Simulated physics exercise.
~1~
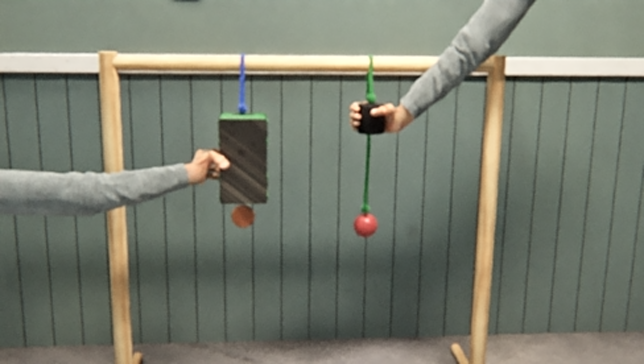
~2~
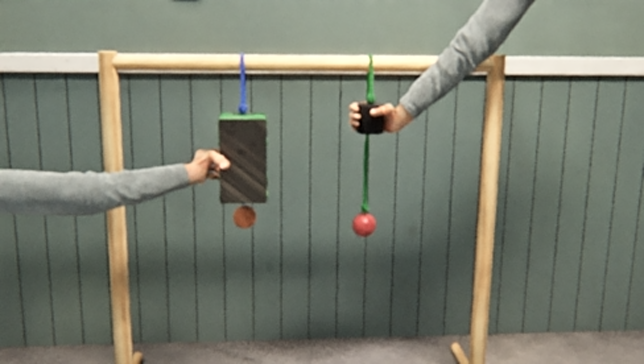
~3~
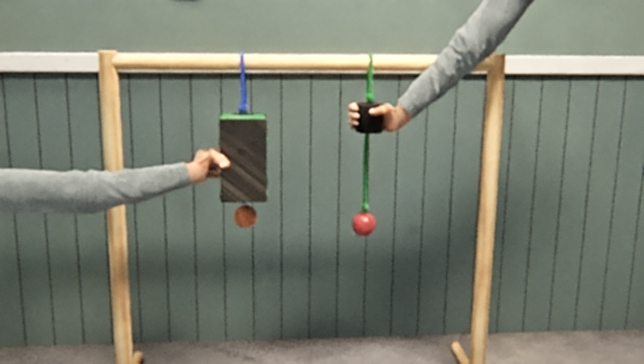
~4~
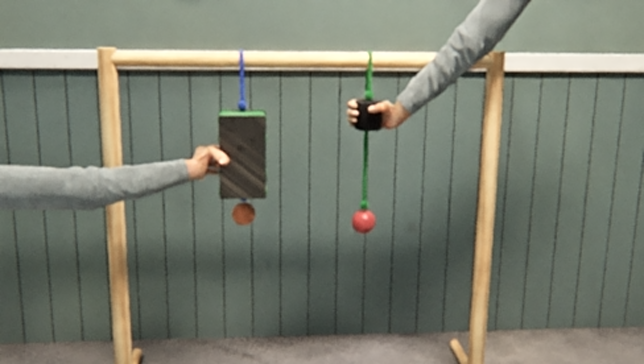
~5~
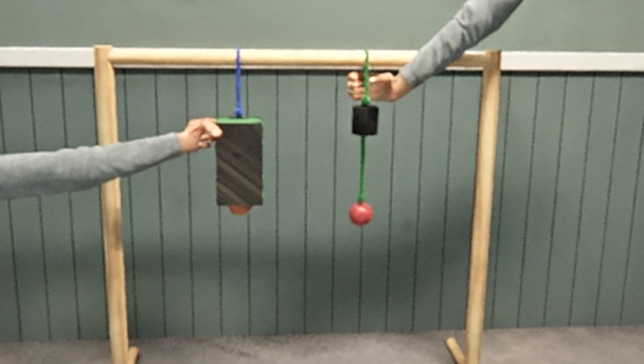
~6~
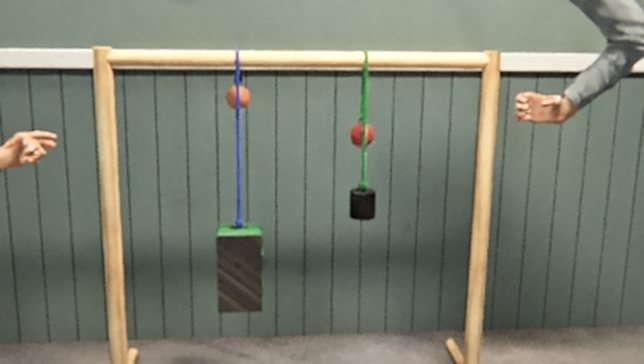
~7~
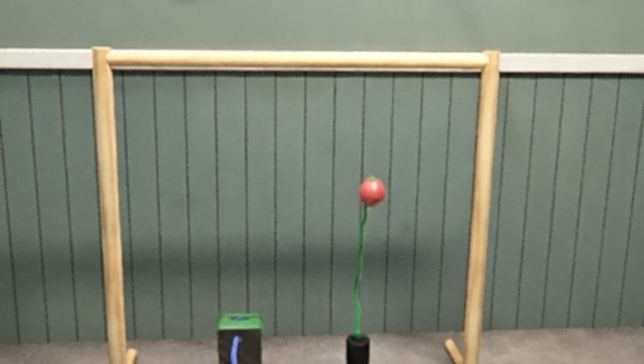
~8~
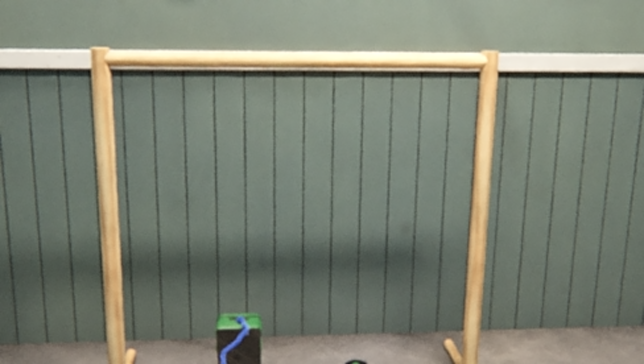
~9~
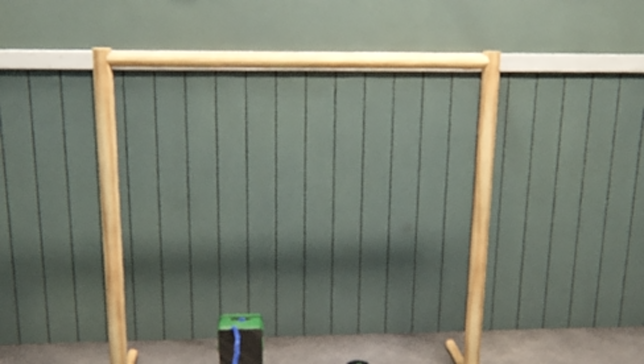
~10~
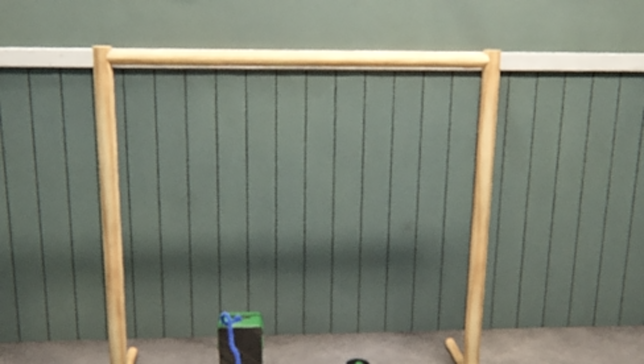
Two grey-sleeved arms reach in from either side of a wooden frame before a green panelled wall, seen from the front. The left hand holds a dark box with a green top on a blue rope, an orange ball just below it, while the right hand grips a small black cylinder on a green rope above a red ball. The hands let go and draw back. The box and cylinder drop as both balls rise towards the rail. Both ropes come off the rail, and the box and cylinder end on the floor, the balls out of sight.
